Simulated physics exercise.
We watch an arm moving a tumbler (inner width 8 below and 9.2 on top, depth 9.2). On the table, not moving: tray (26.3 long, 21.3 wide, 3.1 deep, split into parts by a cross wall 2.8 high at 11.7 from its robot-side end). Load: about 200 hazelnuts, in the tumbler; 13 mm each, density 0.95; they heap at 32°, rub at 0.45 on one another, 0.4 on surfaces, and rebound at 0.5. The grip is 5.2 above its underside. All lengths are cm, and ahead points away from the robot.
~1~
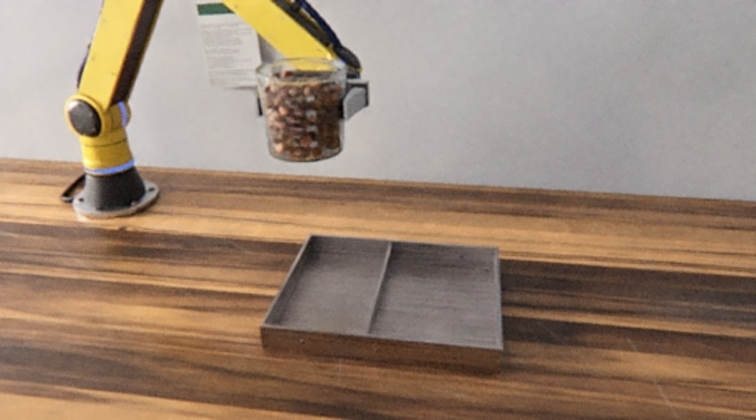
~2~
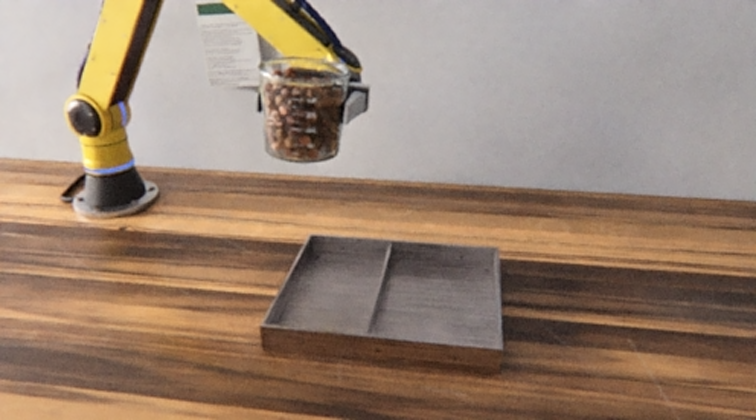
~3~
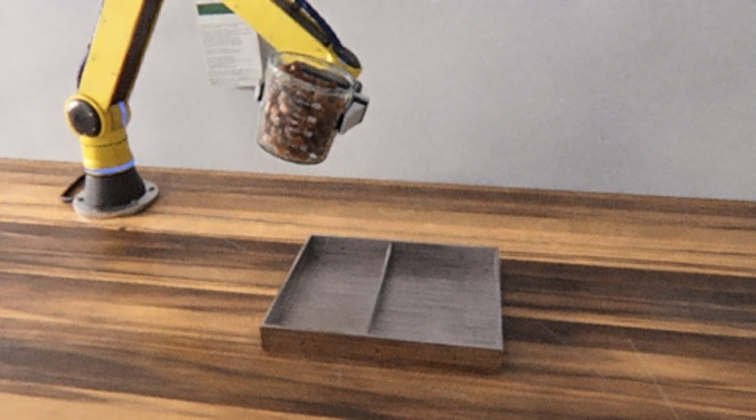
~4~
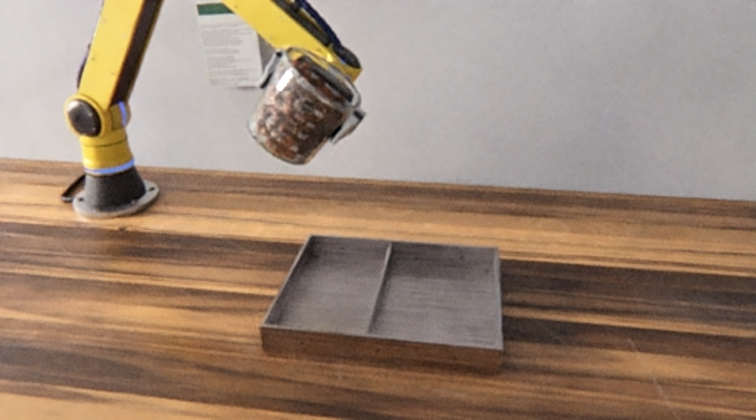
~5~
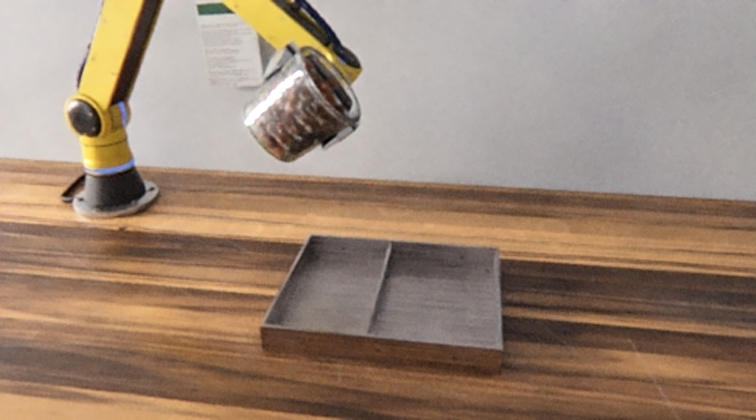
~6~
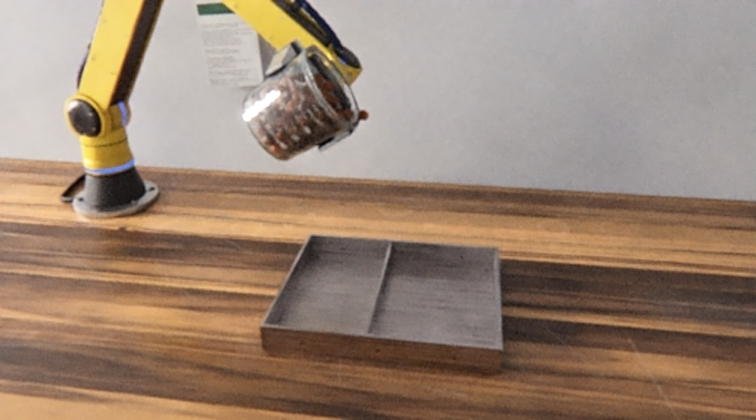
Yellow robot arm steadily tilting a clear tumbler of hazelnuts to the right above a divided grey tray on a wooden table.
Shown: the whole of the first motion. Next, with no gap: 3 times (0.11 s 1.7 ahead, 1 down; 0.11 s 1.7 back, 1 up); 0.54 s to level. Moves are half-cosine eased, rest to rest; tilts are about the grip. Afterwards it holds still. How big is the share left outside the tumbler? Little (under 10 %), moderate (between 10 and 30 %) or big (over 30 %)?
A little share, under 10 %, ends outside the tumbler.
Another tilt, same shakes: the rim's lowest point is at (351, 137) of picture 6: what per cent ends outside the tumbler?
About 30 per cent.
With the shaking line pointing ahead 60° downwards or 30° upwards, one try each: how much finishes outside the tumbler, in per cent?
Some 0 and 15 per cent.
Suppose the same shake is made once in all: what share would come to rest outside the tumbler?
Then about 0 per cent.
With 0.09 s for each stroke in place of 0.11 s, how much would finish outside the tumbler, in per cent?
Then about 10 per cent.
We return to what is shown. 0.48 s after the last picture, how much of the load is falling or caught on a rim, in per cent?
About 1 per cent.
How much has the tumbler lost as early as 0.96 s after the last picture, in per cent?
Some 5 per cent.
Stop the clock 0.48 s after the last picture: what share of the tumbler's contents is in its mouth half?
Some 45 per cent.
Then, 0.48 s on, tilted 57° forward, highest piece 28 above the table; 198 in the tumbler, 2 in the far-side part, 2 in flight or on a rim.
Then, 0.96 s on, tilted 24° forward, highest piece 29 above the table; 193 in the tumbler, 9 in the far-side part.
Then, 1.40 s on, level, highest piece 30 above the table; 193 in the tumbler, 9 in the far-side part.
Then, 2.45 s on, level, highest piece 30 above the table; 193 in the tumbler, 9 in the far-side part.
In the end, 193 in the tumbler, 9 in the far-side part. That is 4 % outside the tumbler.
